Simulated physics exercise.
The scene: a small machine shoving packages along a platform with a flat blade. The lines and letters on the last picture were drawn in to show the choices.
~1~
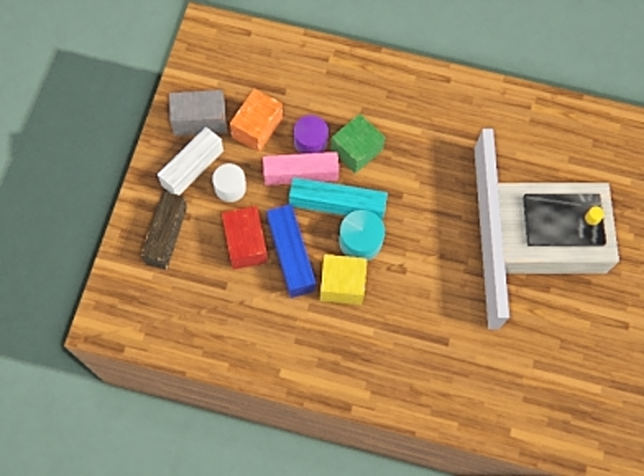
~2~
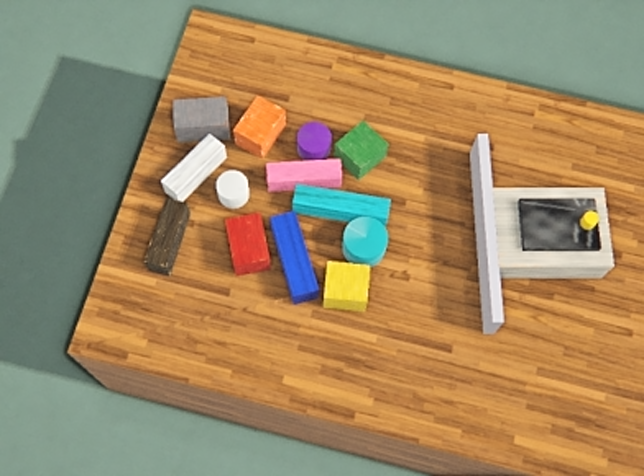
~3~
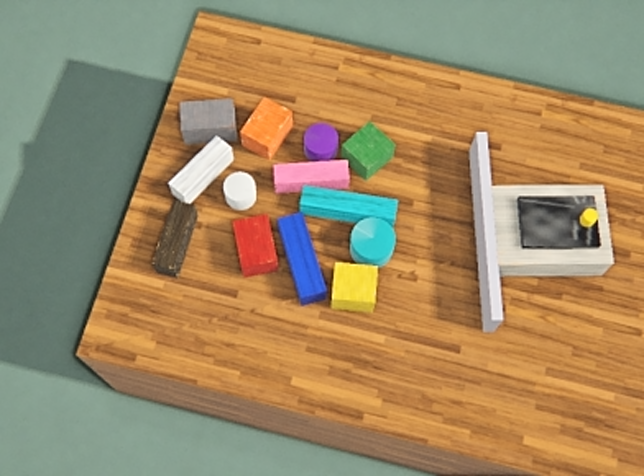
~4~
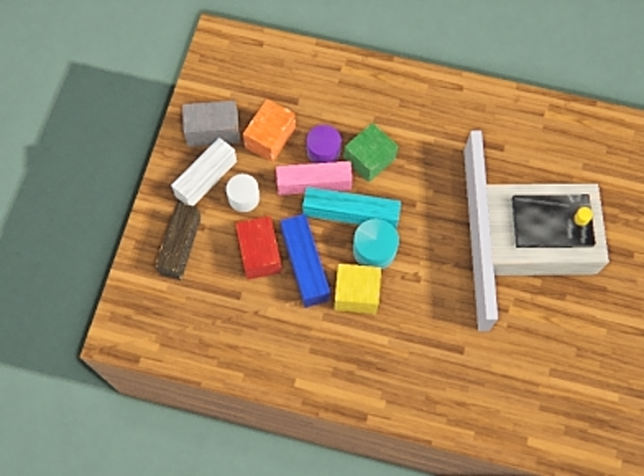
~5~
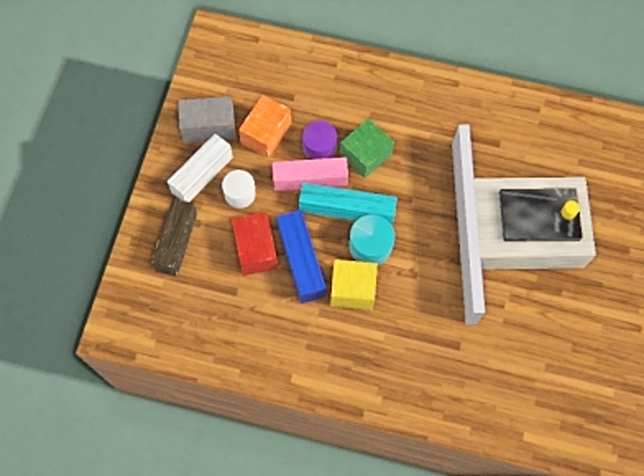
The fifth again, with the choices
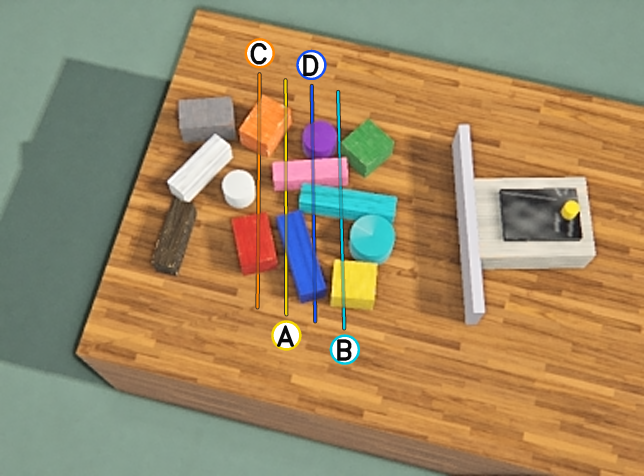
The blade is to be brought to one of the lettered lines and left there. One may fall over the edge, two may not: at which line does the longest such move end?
As far as mark C.
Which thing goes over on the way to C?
The grey crate goes over.
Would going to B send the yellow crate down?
By then, no.
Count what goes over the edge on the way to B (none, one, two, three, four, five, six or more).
The count is none.
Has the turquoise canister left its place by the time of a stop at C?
Yes.
On the marked copy, A at (286, 191); B at (341, 204); C at (258, 185); D at (313, 198).
Following C. Soon after the start, robot (457, 196); green crate (357, 149); turquoise canister (366, 241).
Later, robot (379, 178); grey crate (184, 117); white stick (194, 171).
In the end, robot (323, 166); grey crate over the edge; white stick (145, 169); one fallen.
As for the rest, A is within the limit but short; B is within the limit but short; D is within the limit but short.
